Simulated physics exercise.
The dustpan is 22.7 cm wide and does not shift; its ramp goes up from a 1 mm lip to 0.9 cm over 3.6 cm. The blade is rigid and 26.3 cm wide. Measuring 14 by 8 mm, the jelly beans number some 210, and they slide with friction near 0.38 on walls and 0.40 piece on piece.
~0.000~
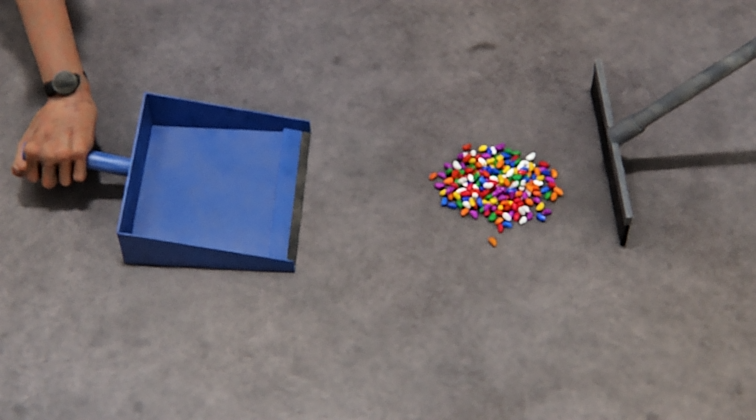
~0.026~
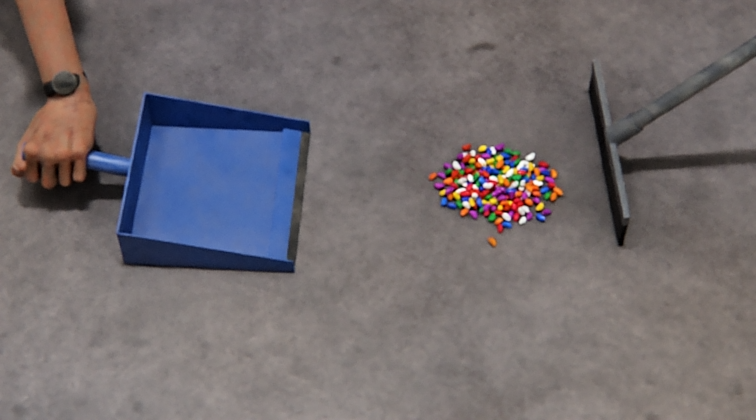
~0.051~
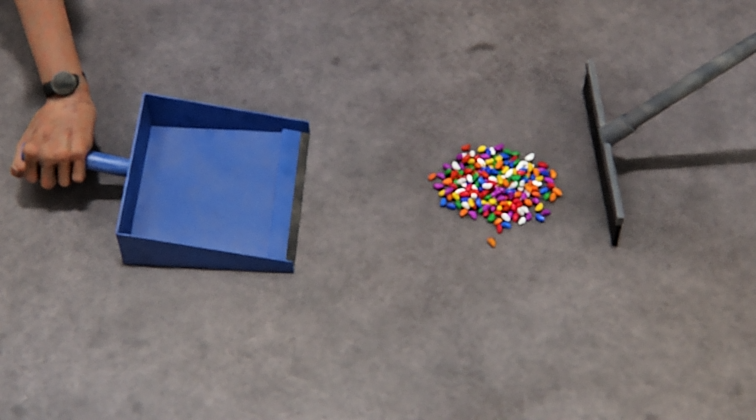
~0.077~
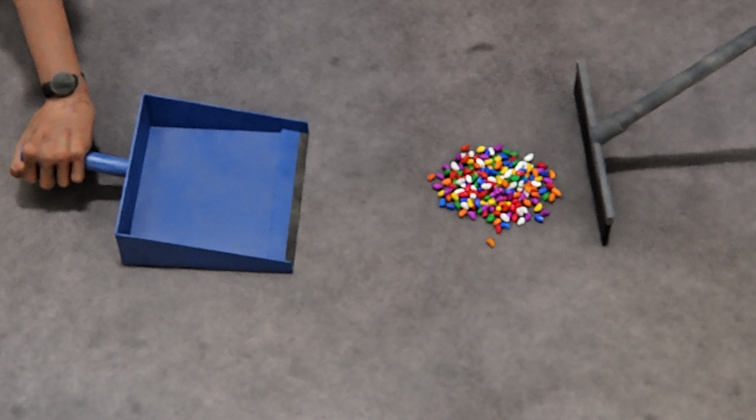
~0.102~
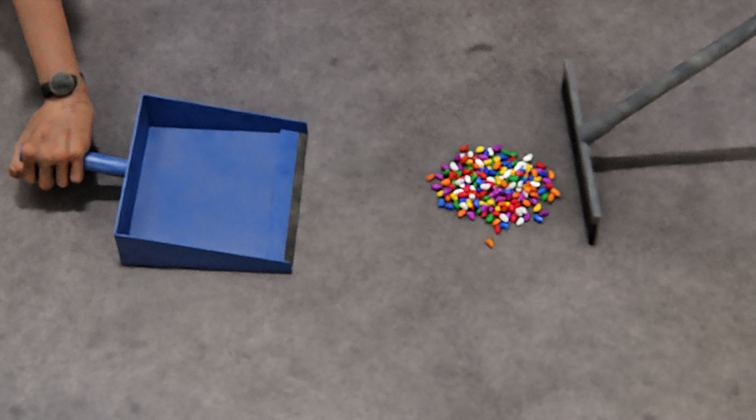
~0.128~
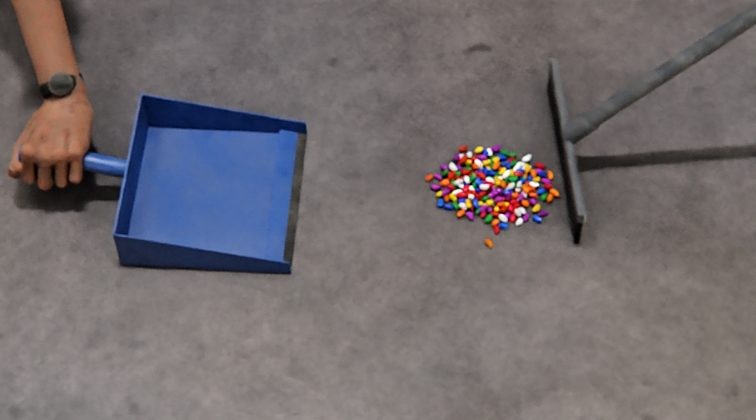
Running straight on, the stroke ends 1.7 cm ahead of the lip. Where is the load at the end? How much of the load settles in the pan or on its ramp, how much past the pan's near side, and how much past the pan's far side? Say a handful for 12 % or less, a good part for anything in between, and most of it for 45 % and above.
I would say pan: A good part; near side: A handful; far side: A handful.
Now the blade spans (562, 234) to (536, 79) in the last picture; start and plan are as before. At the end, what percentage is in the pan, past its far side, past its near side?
Pan 60; far 5; near 10.
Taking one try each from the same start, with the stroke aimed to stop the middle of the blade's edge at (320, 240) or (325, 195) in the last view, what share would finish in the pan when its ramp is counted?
The two tries give about 40 and 40 percent.
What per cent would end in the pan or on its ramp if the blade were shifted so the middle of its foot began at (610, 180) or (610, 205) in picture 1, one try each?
Estimates: 35 percent and 40 percent.
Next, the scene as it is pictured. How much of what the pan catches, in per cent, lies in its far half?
Something like 80 in a hundred.
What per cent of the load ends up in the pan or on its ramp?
Roughly 30 %.
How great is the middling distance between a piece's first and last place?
Some 26 cm.
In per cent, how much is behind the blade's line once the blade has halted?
Some 15 percent, give or take.
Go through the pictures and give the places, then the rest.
In the first picture, blade from (628, 220) to (598, 67), moved 0.0 cm, 0 of the pieces shifted so far; middle of the pieces at (497, 188); pan at (206, 195).
In the second picture, blade from (626, 220) to (595, 67), moved 0.2 cm, 0 of the pieces shifted so far; middle of the pieces at (497, 188).
In the third picture, blade from (620, 220) to (590, 67), moved 0.9 cm, 0 of the pieces shifted so far; middle of the pieces at (496, 188).
In the fourth picture, blade from (609, 220) to (580, 67), moved 2.1 cm, 0 of the pieces shifted so far; middle of the pieces at (495, 188).
In the fifth picture, blade from (596, 219) to (568, 66), moved 3.7 cm, 0 of the pieces shifted so far; middle of the pieces at (494, 189).
In the sixth picture, blade from (580, 218) to (553, 66), moved 5.5 cm, 0 of the pieces shifted so far; middle of the pieces at (493, 189); pan at (202, 197). The blade's pace is about 0.71 m/s, heading 2 degrees away from the viewer's side.
After 0.35 s, middle of the blade 19 cm from the lip; 0 % over the lip, far side 5 %, near side 0 %.
Then, at 0.50 s, middle of the blade 9 cm from the lip; 0 % over the lip, far side 5 %, near side 0 %.
Then, at 0.77 s, middle of the blade 3 cm from the lip; 30 % over the lip, far side 5 %, near side 5 %.
By 2.4 s all is still; pan 30 %, near side 5 %, far side 5 %, in front of the lip or behind the blade 60 %.
